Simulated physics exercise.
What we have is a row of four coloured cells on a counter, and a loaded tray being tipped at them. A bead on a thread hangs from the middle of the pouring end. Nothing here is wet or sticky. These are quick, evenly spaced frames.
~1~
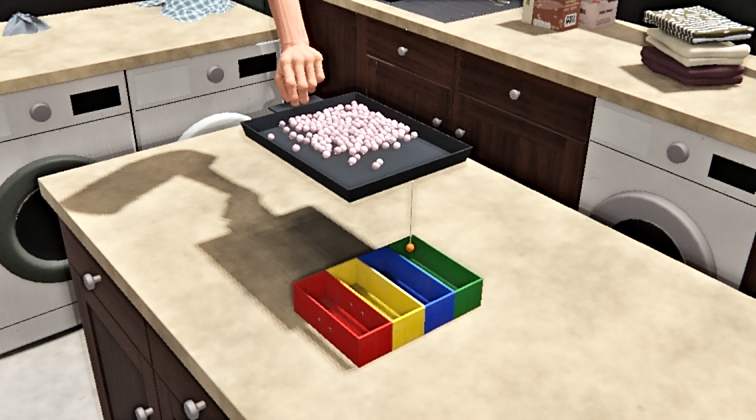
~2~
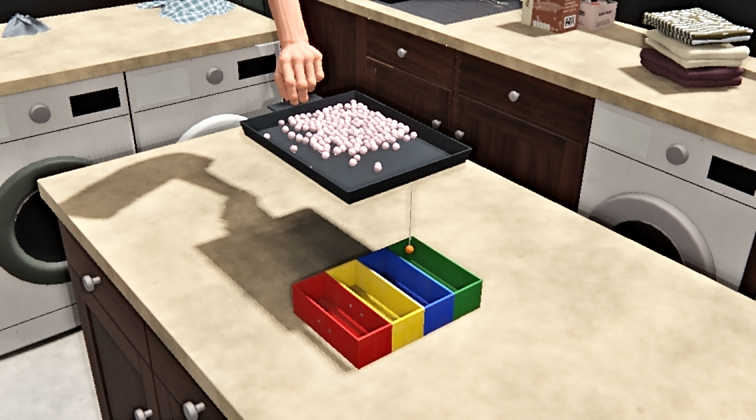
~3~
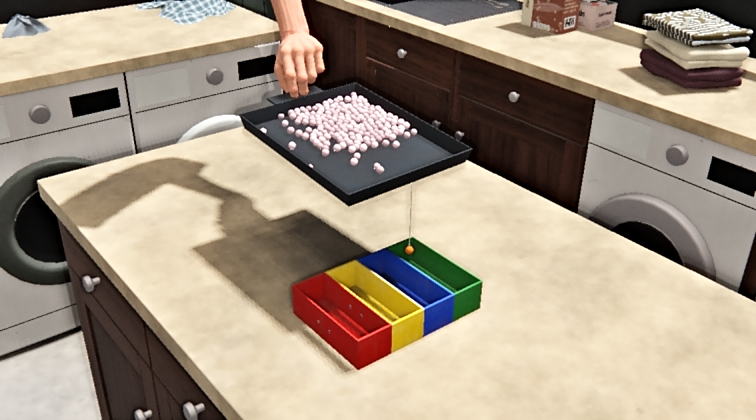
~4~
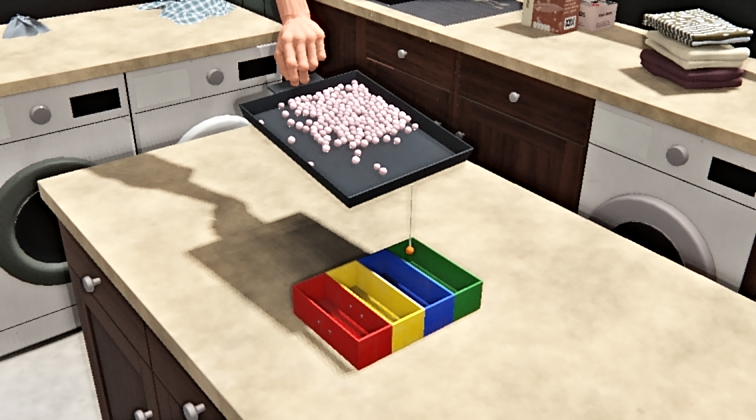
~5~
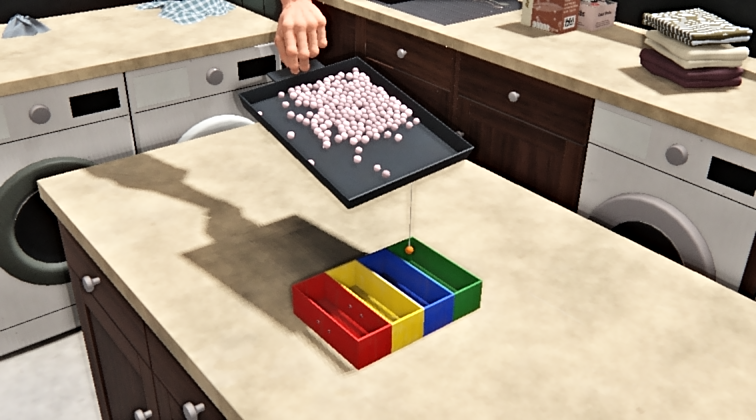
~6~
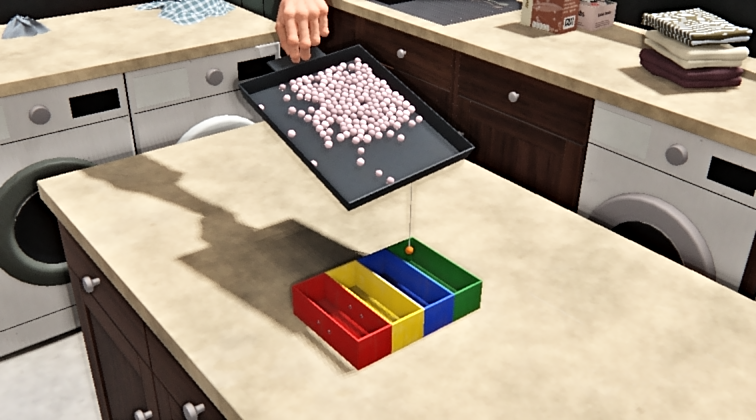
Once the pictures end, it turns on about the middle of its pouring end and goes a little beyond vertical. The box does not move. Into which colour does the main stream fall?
The yellow cell gets the most.
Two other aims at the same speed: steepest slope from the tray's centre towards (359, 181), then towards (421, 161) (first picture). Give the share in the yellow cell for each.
About 50 and 0 per cent.
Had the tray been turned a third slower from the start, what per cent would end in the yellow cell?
Near 40 %.
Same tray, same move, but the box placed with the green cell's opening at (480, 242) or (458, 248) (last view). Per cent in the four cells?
About 20 and 60 per cent.
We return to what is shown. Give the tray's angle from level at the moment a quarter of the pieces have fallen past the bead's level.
At some 65 degrees.
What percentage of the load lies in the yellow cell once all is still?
It comes to 50 per cent or so.
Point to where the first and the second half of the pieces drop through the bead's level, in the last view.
Around (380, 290) and then (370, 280).
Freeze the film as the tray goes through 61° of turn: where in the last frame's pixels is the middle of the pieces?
Roughly at (377, 201).
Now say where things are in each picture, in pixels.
Corners of the pouring end (350, 187) and (467, 147), level; middle of the load (346, 129), sugar pearls; bead on its thread (410, 248); red cell (375, 342); yellow cell (408, 326); blue cell (439, 311); green cell (468, 296), in the first picture.
Corners of the pouring end (349, 189) and (466, 148), level; middle of the load (346, 128), in the second picture.
Corners of the pouring end (349, 191) and (467, 148), tipped barely, lowest at the left corner; middle of the load (346, 123), in the third picture.
Corners of the pouring end (350, 194) and (468, 148), tipped a little, lowest at the left corner; middle of the load (347, 115), about a tenth on the move, in the fourth picture.
Corners of the pouring end (350, 196) and (468, 146), tipped a little, lowest at the left corner; middle of the load (347, 107), about a tenth on the move, in the fifth picture.
Corners of the pouring end (350, 199) and (469, 146), tipped clearly, lowest at the left corner; middle of the load (349, 101), almost all on the move; red cell (375, 344); yellow cell (407, 328); blue cell (438, 313); green cell (467, 299), in the sixth picture.
Just after the last frame, tray tipped steeply; roughly two thirds on the tray; about a tenth in the red cell; about a tenth in the yellow cell; just a few in the blue cell; just a few in the green cell; roughly a quarter falling or outside the box.
A moment on, tray tipped right over; about a tenth on the tray; roughly a third in the yellow cell; roughly a quarter in the red cell; about a tenth in the blue cell; just a few in the green cell; roughly a quarter falling or outside the box.
Further on, tray tipped past a quarter turn; roughly half in the yellow cell; roughly a quarter in the red cell; roughly a quarter in the blue cell; about a tenth in the green cell; about a tenth falling or outside the box.
When it is over, tray tipped past a quarter turn; roughly half in the yellow cell; roughly a quarter in the red cell; roughly a quarter in the blue cell; about a tenth in the green cell; about a tenth outside the box.
